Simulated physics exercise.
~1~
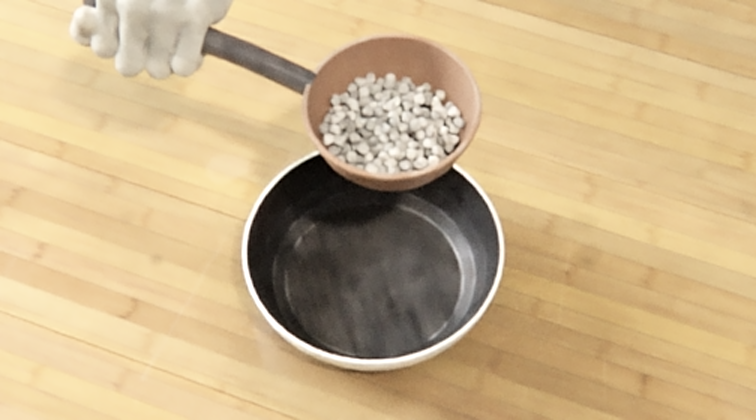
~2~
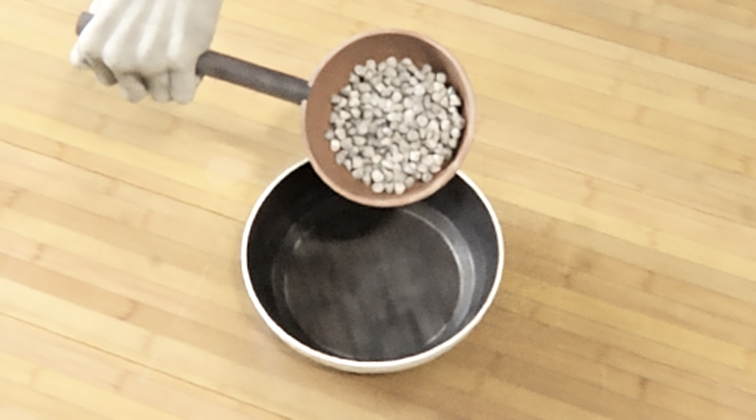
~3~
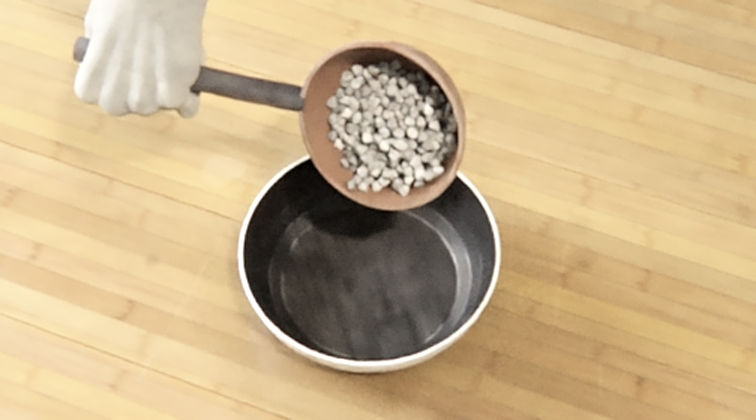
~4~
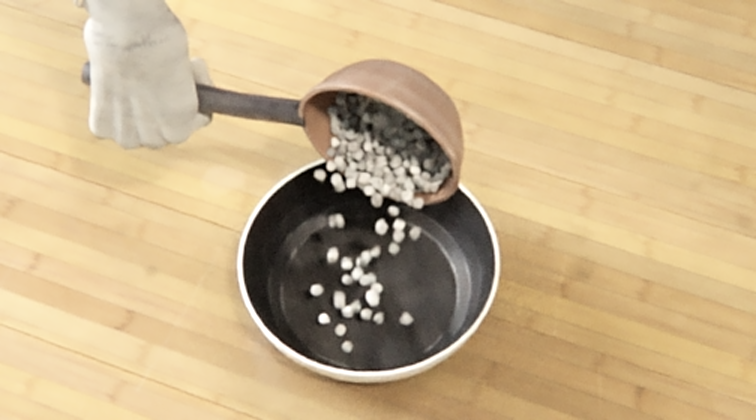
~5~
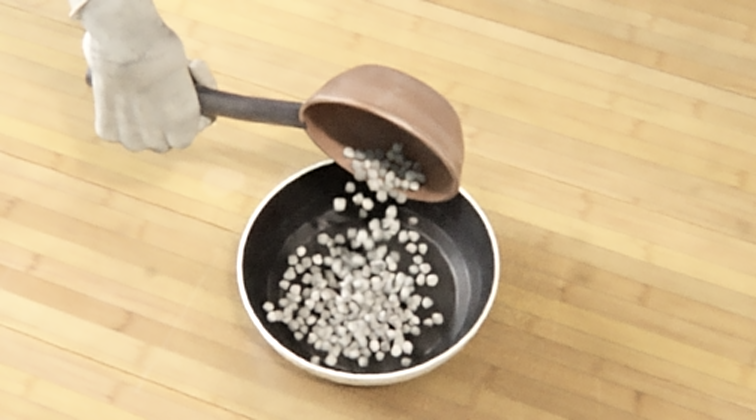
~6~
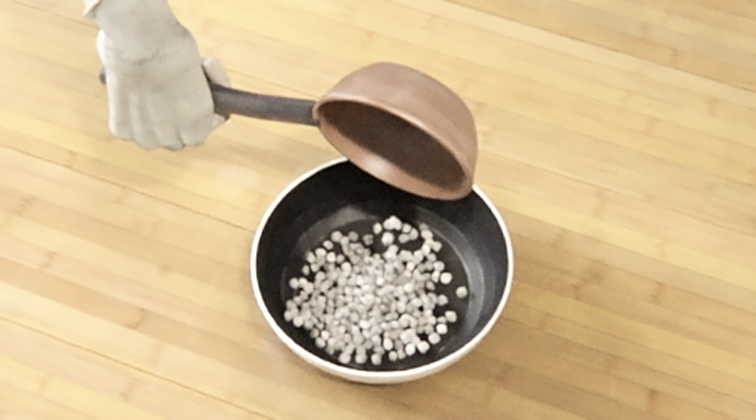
Small pale pellets tumbled from a brown ladle into a dark, white-rimmed pan as a gloved hand tipped it over. They slid out slowly at first, then in a rush, until the ladle was empty and they lay scattered across the pan's bottom.
